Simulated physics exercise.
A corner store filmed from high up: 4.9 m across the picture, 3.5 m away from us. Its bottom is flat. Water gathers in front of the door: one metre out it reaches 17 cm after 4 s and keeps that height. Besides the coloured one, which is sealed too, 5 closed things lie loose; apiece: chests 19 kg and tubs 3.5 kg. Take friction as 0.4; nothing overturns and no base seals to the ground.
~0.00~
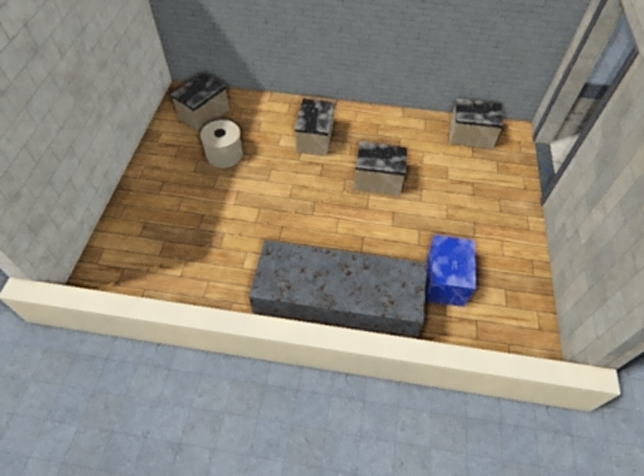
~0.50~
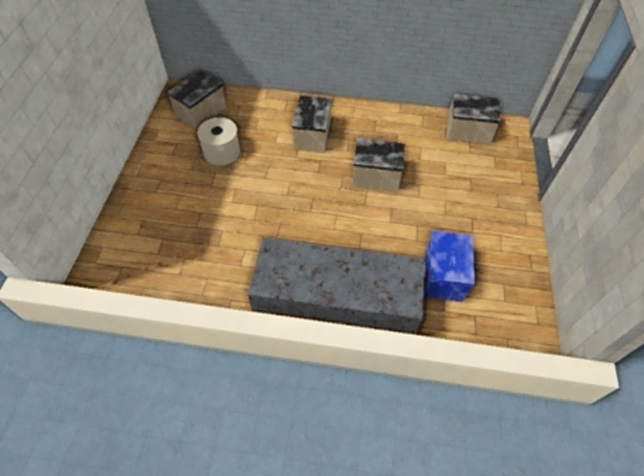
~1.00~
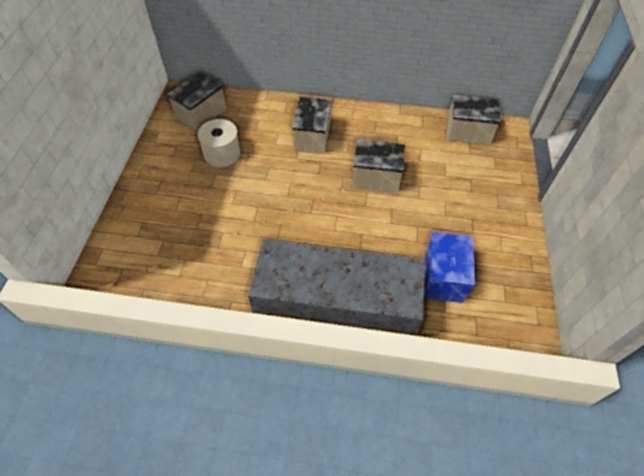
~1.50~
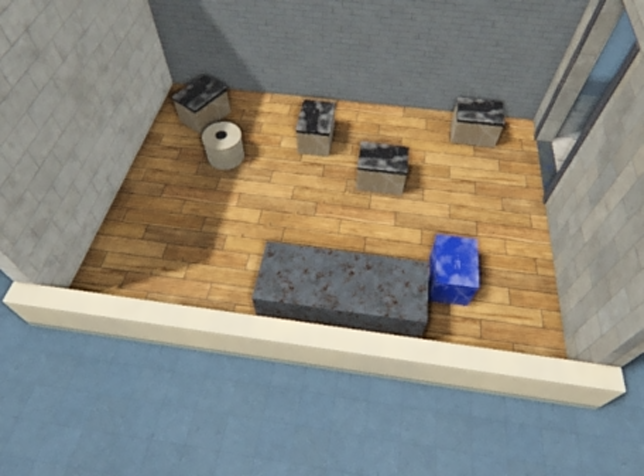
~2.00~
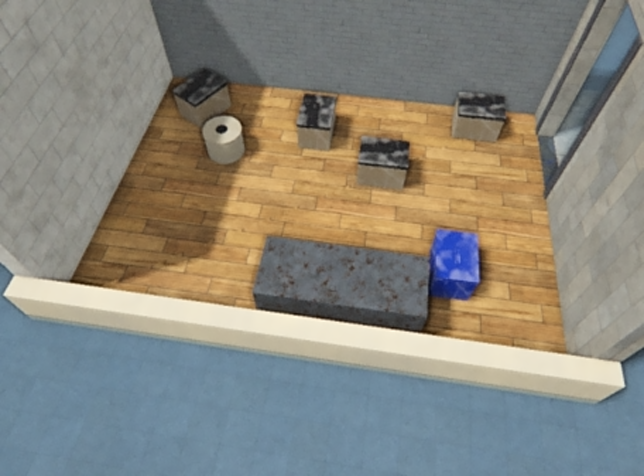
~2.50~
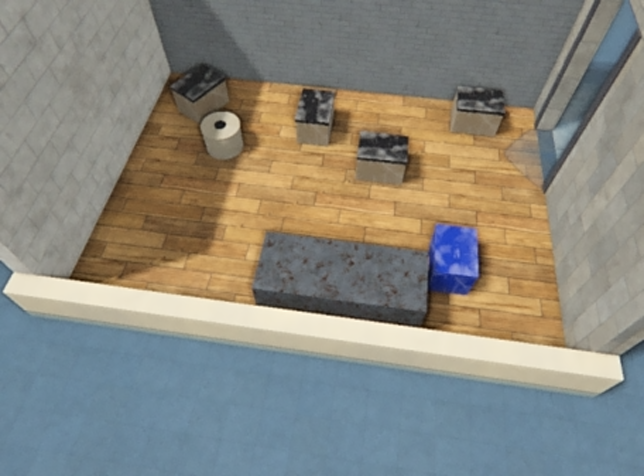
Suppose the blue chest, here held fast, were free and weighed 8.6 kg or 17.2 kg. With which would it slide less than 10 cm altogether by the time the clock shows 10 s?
For it, only the higher weight holds it.
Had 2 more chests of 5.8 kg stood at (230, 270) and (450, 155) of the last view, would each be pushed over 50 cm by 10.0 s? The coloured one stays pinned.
In turn: Less, past it.
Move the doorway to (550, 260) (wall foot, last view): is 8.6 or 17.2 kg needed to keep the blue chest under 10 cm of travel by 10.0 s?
In that case neither load is enough.
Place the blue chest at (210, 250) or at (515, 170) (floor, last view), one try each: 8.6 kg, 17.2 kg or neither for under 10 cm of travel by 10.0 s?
In turn: It takes the larger; neither is enough.
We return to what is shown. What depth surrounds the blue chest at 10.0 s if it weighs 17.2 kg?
Roughly 4 cm.
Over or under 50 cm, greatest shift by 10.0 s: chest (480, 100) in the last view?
Answer: More.
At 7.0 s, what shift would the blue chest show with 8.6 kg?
Roughly 0 cm.
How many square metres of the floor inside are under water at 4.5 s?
Roughly 4.0 m2.
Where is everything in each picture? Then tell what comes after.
The first picture shows the blue chest at (454, 261), on the bottom; water covers 0.0 m2; 0 of 6 have shifted.
The second picture shows the blue chest at (452, 256), on the bottom; 0.0 m2 under water; 0 of 6 have shifted.
The third picture shows the blue chest at (453, 257) rests on the ground; 0.0 m2 under water; 0 of 6 have shifted.
The fourth picture shows the blue chest at (457, 260), on the bottom; water covers 0.0 m2; 0 of 6 have shifted.
The fifth picture shows the blue chest at (457, 255) rests on the ground; water covers 0.0 m2; 0 of 6 have shifted.
The sixth picture shows the blue chest at (456, 250), on the bottom; water covers 0.2 m2; 0 of 6 have shifted.
After 3.5 s the blue chest would be 0 cm from its start with 8.6 kg and 0 cm from its start with 17.2 kg; 0 cm of water round it then.
After 4.5 s the blue chest would be 0 cm from its start with 8.6 kg and 0 cm from its start with 17.2 kg; 0 cm of water round it then.
After 7.0 s the blue chest would be 1 cm from its start with 8.6 kg and 0 cm from its start with 17.2 kg; 3 cm of water round it then.
After 10.0 s the blue chest would be 43 cm from its start with 8.6 kg and 0 cm from its start with 17.2 kg; 4 cm of water round it then.
